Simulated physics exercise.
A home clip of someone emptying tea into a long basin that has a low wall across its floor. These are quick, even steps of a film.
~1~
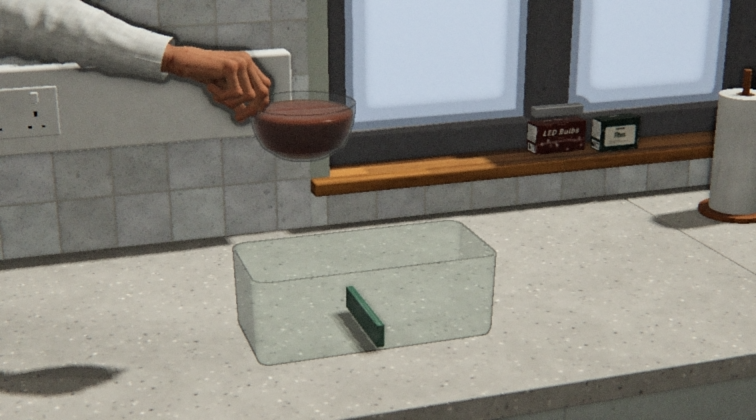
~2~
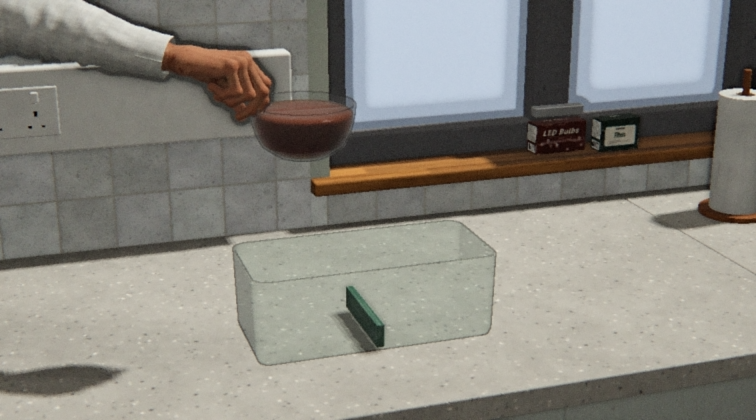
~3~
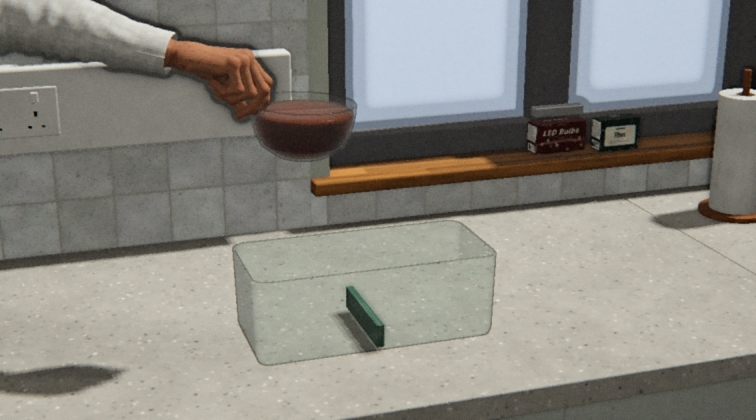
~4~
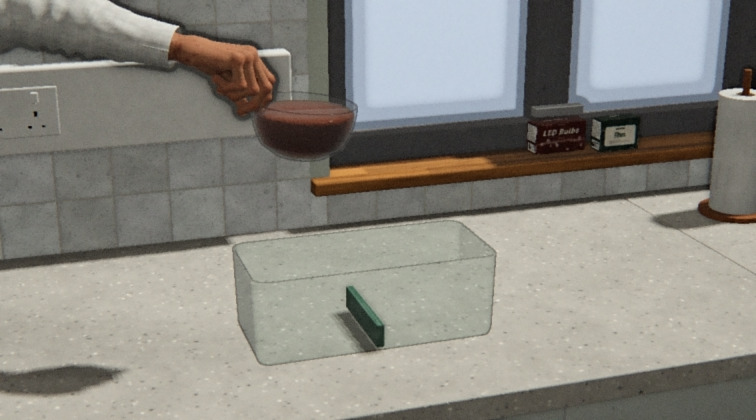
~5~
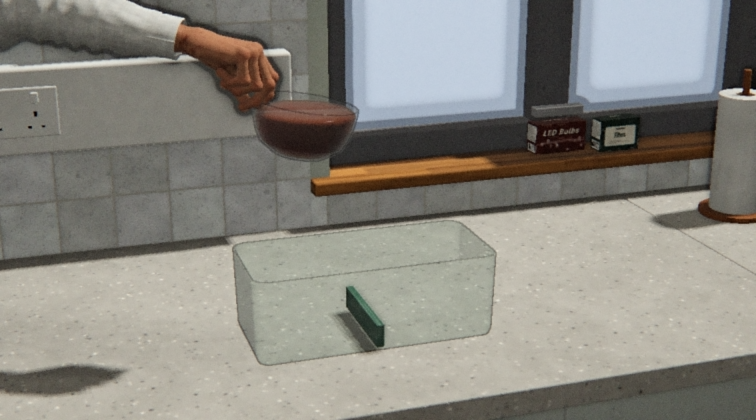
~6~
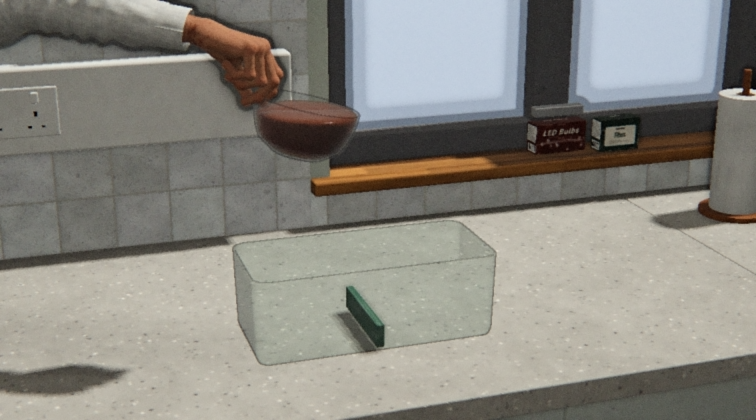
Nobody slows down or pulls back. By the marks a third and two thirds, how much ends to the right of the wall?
In the end above two thirds is right of the wall.
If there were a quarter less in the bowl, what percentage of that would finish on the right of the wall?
It comes to 80 per cent or so.
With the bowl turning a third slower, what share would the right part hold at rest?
Some 90 per cent.
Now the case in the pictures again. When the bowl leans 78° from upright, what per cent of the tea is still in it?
About 35 per cent.
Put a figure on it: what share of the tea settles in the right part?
Roughly 80 in a hundred.
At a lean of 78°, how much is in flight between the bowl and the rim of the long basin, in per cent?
Close to 50 per cent.
A moment on, the bowl is tipped on its side and 36 per cent is still to pour, 0 is left of the wall and 14 right of it.
Next, the bowl is tipped right over and 1 per cent is still to pour, 9 is left of the wall and 81 right of it.
Then the bowl is tipped right over and 0 per cent is still to pour, 17 is left of the wall and 82 right of it.
Later the bowl is tipped right over and 0 per cent is still to pour, 17 is left of the wall and 81 right of it.
Finally, 17 per cent lies left of the wall, 82 right of it and 1 outside.
